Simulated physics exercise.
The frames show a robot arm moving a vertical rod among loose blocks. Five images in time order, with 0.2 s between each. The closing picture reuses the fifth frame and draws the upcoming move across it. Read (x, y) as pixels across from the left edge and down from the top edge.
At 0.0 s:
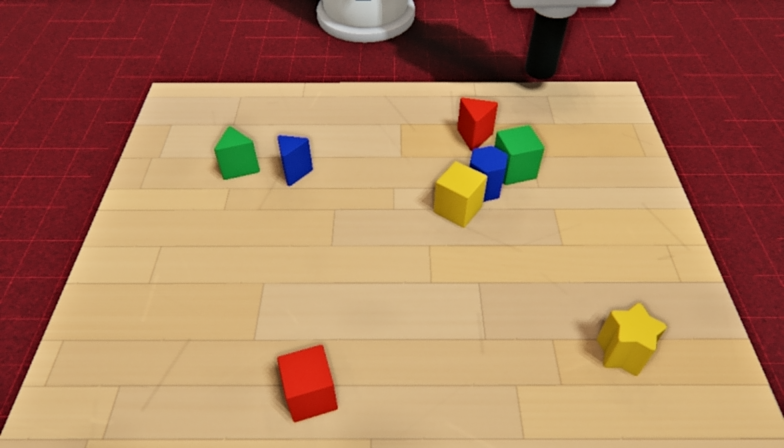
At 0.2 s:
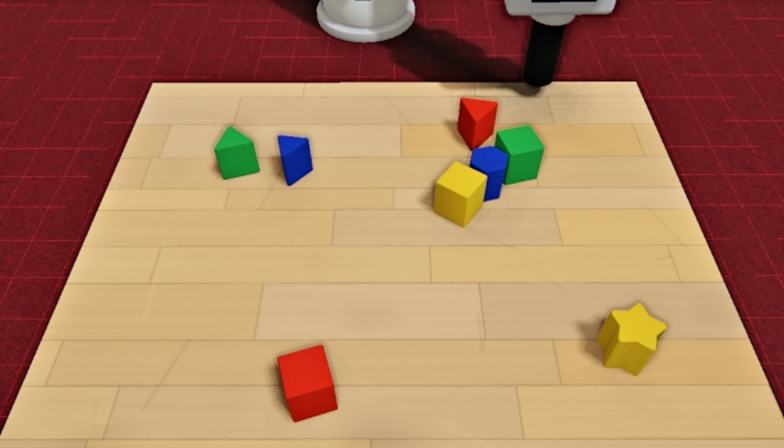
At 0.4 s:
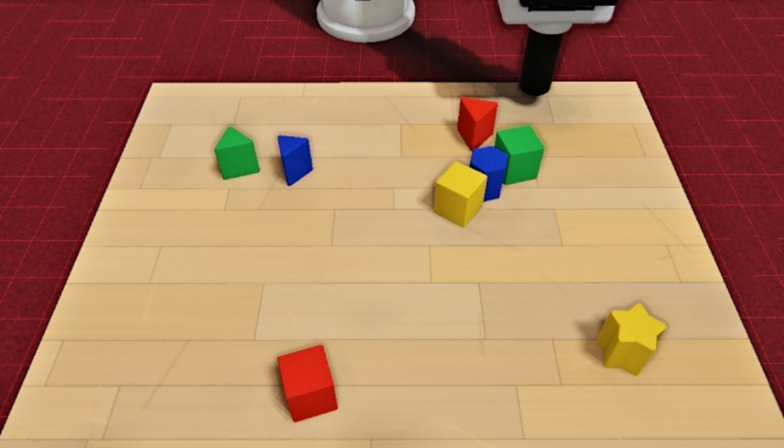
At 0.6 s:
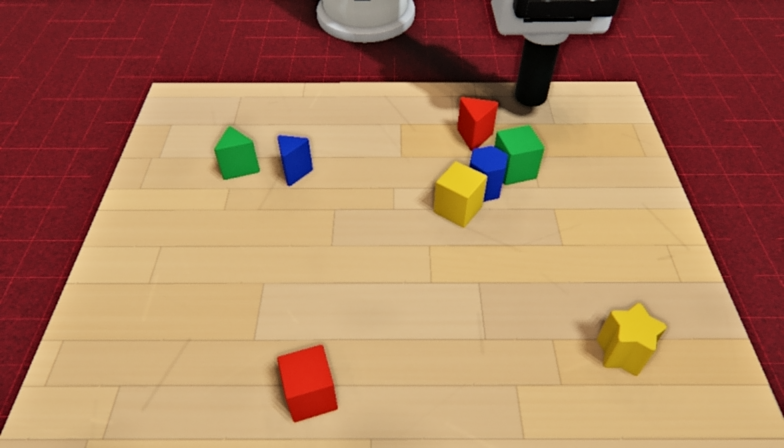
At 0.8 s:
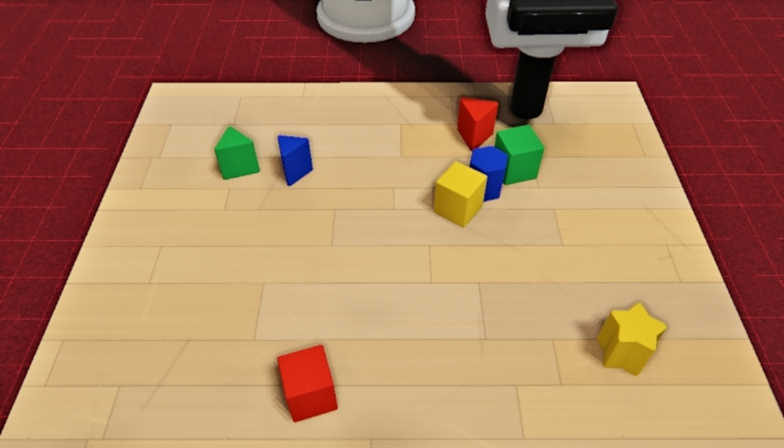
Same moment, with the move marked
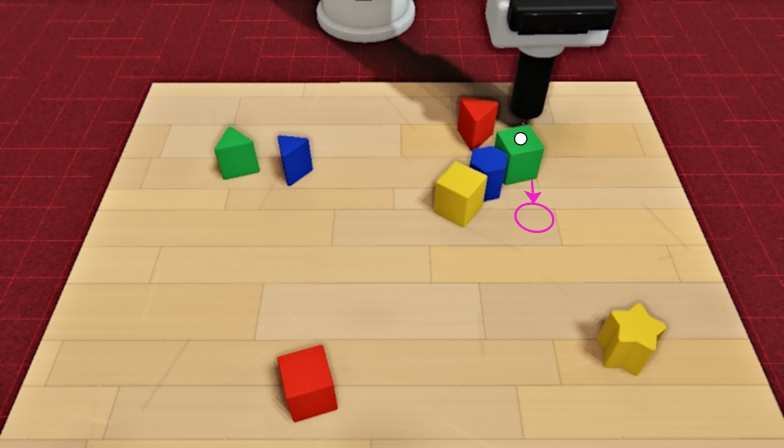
The footage shows a robot arm lowering a black vertical rod slightly toward the viewer and a little left, nearing red, green, blue and yellow blocks clustered on a wooden board, while all the blocks stay still.
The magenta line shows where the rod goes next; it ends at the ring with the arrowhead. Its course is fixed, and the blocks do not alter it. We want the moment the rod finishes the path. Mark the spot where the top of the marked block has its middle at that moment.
Located at (508, 201).
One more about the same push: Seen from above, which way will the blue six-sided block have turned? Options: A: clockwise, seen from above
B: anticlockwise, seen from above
Choice A: Clockwise, seen from above.
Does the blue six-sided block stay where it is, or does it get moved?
It is no longer where it was.
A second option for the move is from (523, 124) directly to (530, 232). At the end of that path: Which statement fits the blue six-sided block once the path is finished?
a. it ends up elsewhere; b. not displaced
The one that fits is a, it ends up elsewhere.
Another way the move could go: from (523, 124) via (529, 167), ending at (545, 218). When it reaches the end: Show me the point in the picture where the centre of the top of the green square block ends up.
Roughly at (516, 195).
Drawn move, from (523, 124) by way of (530, 167) to (534, 217); the dot is on the green square block.
On the path given first. One third of the way, rod at (531, 139); blue six-sided block at (486, 160); green square block at (520, 147).
Two thirds of the way, rod at (535, 171); yellow square block at (450, 183); blue six-sided block at (482, 167), turned 55° clockwise; green square block at (521, 175), turned 40° clockwise.
At the end, rod at (538, 205); yellow square block at (450, 183); red triangular piece still; blue six-sided block at (482, 167), turned 55° clockwise; green square block at (508, 201), turned 90° clockwise.
